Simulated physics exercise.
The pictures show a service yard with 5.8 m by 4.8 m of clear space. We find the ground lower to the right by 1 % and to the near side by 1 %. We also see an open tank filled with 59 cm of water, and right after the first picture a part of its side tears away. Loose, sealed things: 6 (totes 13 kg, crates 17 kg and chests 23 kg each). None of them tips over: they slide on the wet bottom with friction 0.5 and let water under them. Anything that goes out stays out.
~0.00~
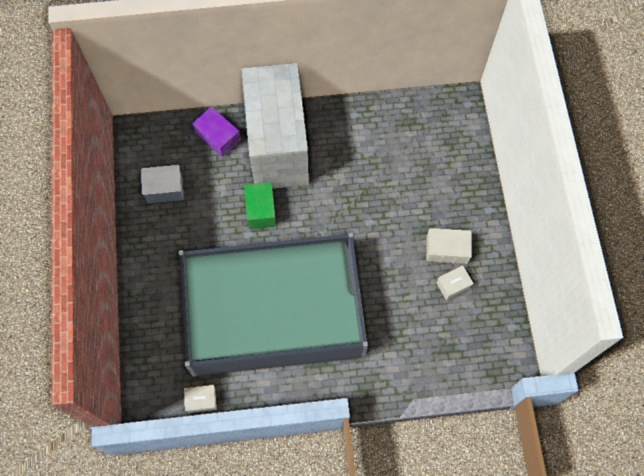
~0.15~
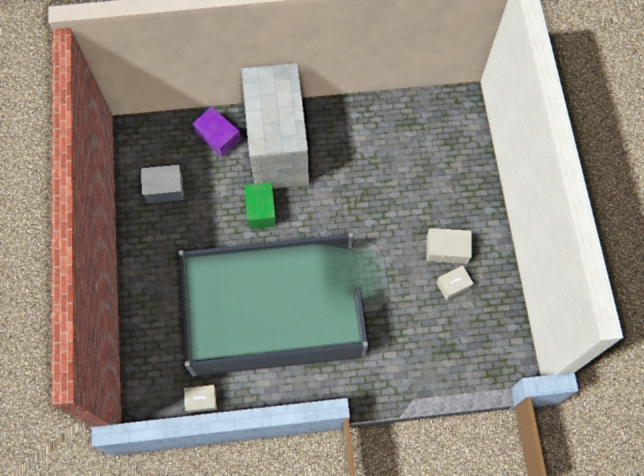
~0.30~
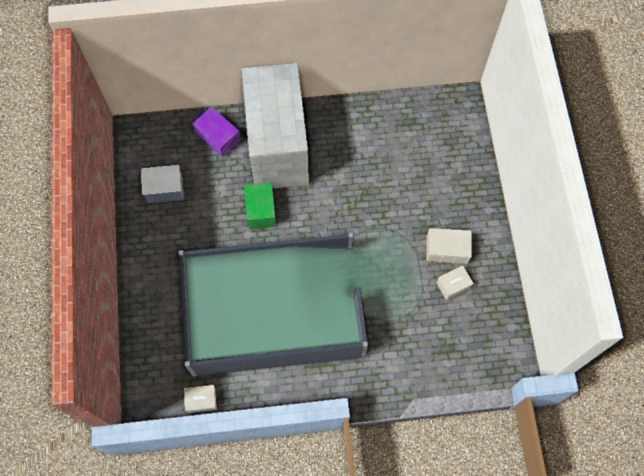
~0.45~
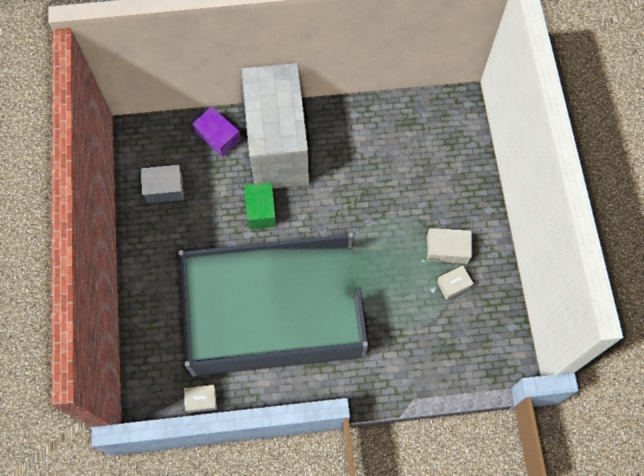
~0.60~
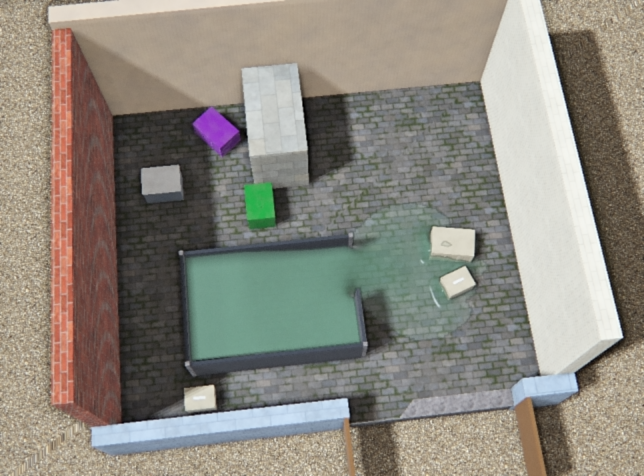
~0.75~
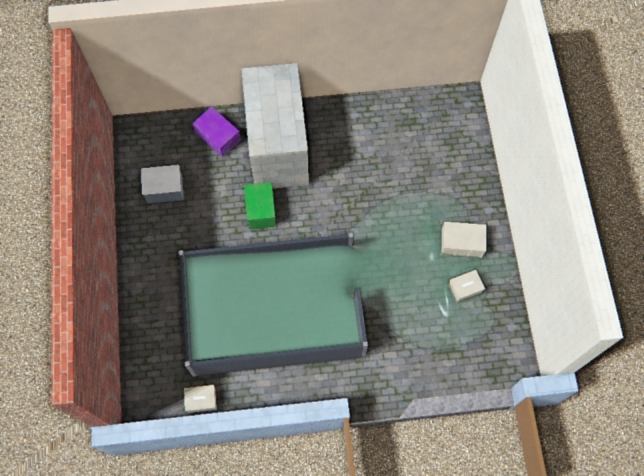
A large open tank of green water stands on the dark paved floor of a walled yard, seen from high above by a still camera. Behind it are a green box, a purple box, a grey box and a tall pale block, with two cream boxes at right and one near the front wall. The tank's right side opens, water spreads rightward across the paving, and the two cream boxes shift slightly right.
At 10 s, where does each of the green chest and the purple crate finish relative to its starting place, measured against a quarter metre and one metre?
At that moment, the green chest is less than a quarter metre away; the purple crate is less than a quarter metre away.
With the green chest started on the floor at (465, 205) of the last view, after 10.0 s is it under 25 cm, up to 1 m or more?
From that spot, it is pushed far off.
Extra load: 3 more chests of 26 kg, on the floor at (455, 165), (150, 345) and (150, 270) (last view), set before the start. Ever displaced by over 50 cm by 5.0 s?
Taking them in the order given: Exceeds it, falls short and falls short.
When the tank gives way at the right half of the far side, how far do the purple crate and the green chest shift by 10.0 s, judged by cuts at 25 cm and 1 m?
First the purple crate: It is carried a long way; as for the green chest, it is carried a long way.
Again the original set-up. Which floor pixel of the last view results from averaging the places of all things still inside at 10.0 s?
About (235, 231).
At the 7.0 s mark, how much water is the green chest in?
About 2 cm.
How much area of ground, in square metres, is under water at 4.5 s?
Close to 19 m2, I'd say.
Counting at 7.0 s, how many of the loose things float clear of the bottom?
At that instant the tally stands at 1.
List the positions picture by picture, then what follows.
The green chest at (259, 201), on the bottom; the purple crate at (216, 127), on the bottom; 3.4 m2 under water; 0 of 6 have shifted, in the first frame.
The green chest at (259, 201) rests on the ground; the purple crate at (216, 127), on the bottom; water covers 3.8 m2; 0 of 6 have shifted, in the second frame.
The green chest at (259, 201) rests on the ground; the purple crate at (216, 127), on the bottom; water covers 4.5 m2; 0 of 6 have shifted, in the third frame.
The green chest at (259, 201) rests on the ground; the purple crate at (216, 127), on the bottom; water covers 5.3 m2; 0 of 6 have shifted, in the fourth frame.
The green chest at (259, 201), on the bottom; the purple crate at (216, 127) rests on the ground; 6.0 m2 under water; 1 of 6 have shifted, in the fifth frame.
The green chest at (259, 201), on the bottom; the purple crate at (216, 127) rests on the ground; water covers 7.0 m2; 2 of 6 have shifted, in the sixth frame.
After 2.0 s the green chest is near (259, 201), 0.0 m from its start, aground; the purple crate is near (216, 127), 0.0 m from its start, aground; 0 of 6 are out; 2 afloat.
After 4.5 s the green chest is near (259, 201), 0.0 m from its start, aground; the purple crate is near (216, 127), 0.0 m from its start, aground; 1 of 6 are out; 1 afloat.
After 7.0 s the green chest is near (259, 201), 0.0 m from its start, aground; the purple crate is near (216, 127), 0.0 m from its start, aground; 1 of 6 are out; 1 afloat.
After 10.0 s the green chest is near (259, 201), 0.0 m from its start, aground; the purple crate is near (216, 127), 0.0 m from its start, aground; 1 of 6 are out; 1 afloat.
